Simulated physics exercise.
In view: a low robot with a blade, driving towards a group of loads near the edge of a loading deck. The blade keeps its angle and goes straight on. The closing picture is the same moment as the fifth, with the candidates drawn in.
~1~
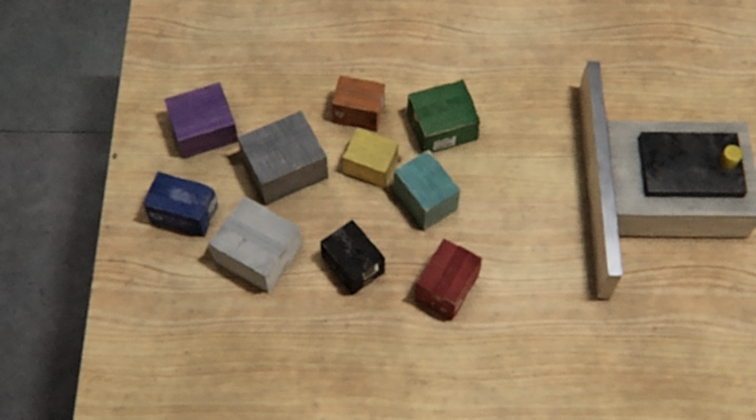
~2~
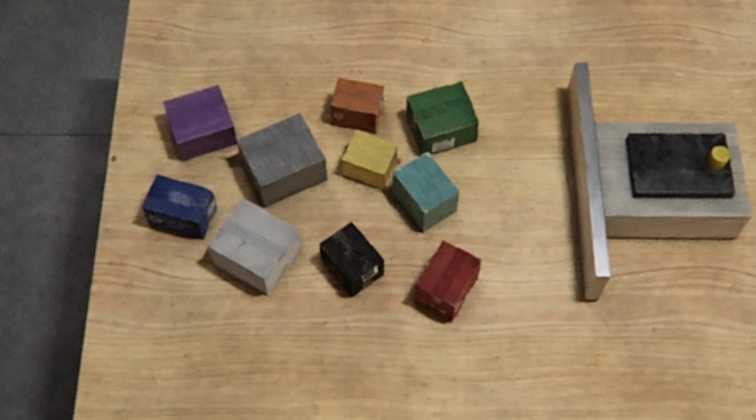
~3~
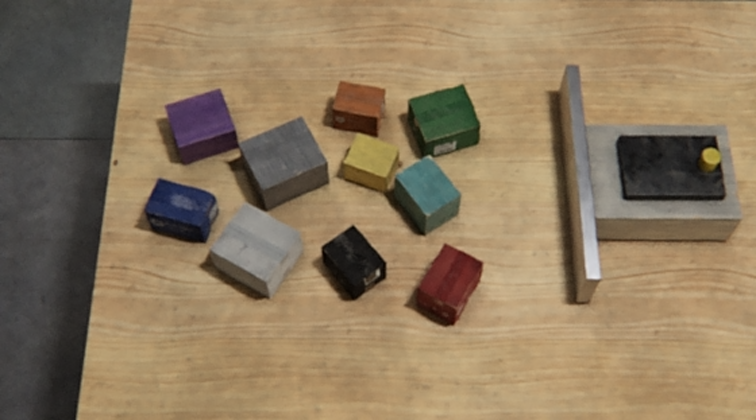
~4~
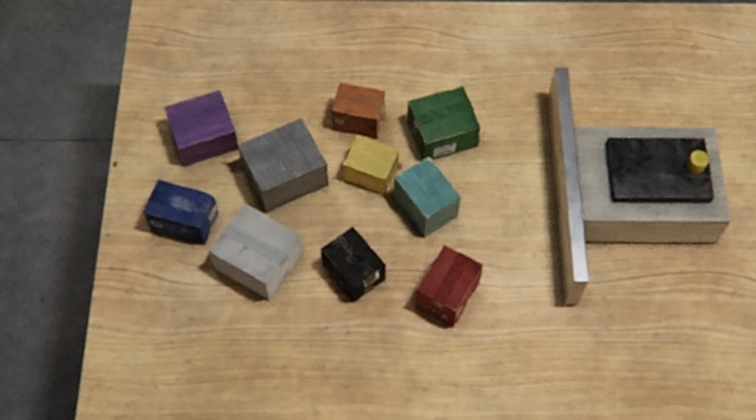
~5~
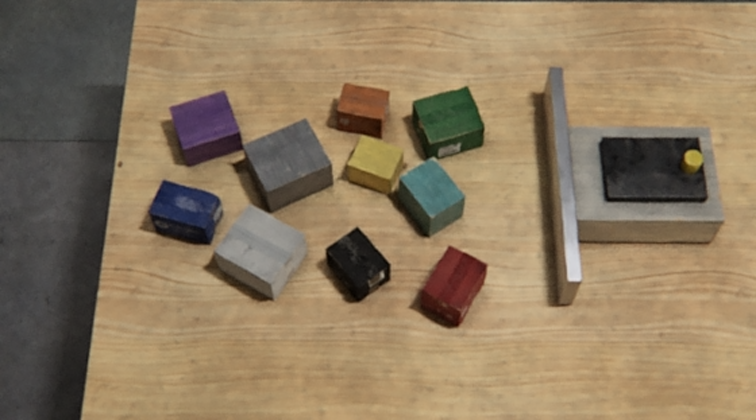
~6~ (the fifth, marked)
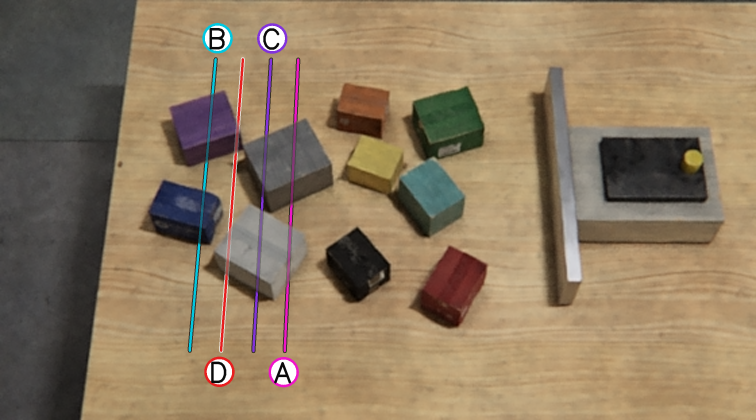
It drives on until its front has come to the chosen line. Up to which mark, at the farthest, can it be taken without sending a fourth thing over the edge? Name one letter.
At B, and not beyond.
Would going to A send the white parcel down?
No.
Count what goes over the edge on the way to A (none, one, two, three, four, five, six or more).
In all, none.
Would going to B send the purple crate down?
Yes.
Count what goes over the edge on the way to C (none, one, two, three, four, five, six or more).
In all, none.
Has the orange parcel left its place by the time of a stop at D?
Yes.
On the marked copy, A at (292, 195); B at (204, 195); C at (263, 195); D at (233, 195).
Taking B. A third of the way, robot (516, 168); red box (405, 287); orange parcel (342, 111).
Two thirds of the way, robot (385, 167); purple crate (170, 131); blue parcel (172, 203).
When it is over, robot (283, 167); purple crate over the edge; blue parcel (111, 210); one fallen.
As for the rest, A is within the limit but short; C is within the limit but short; D is within the limit but short.
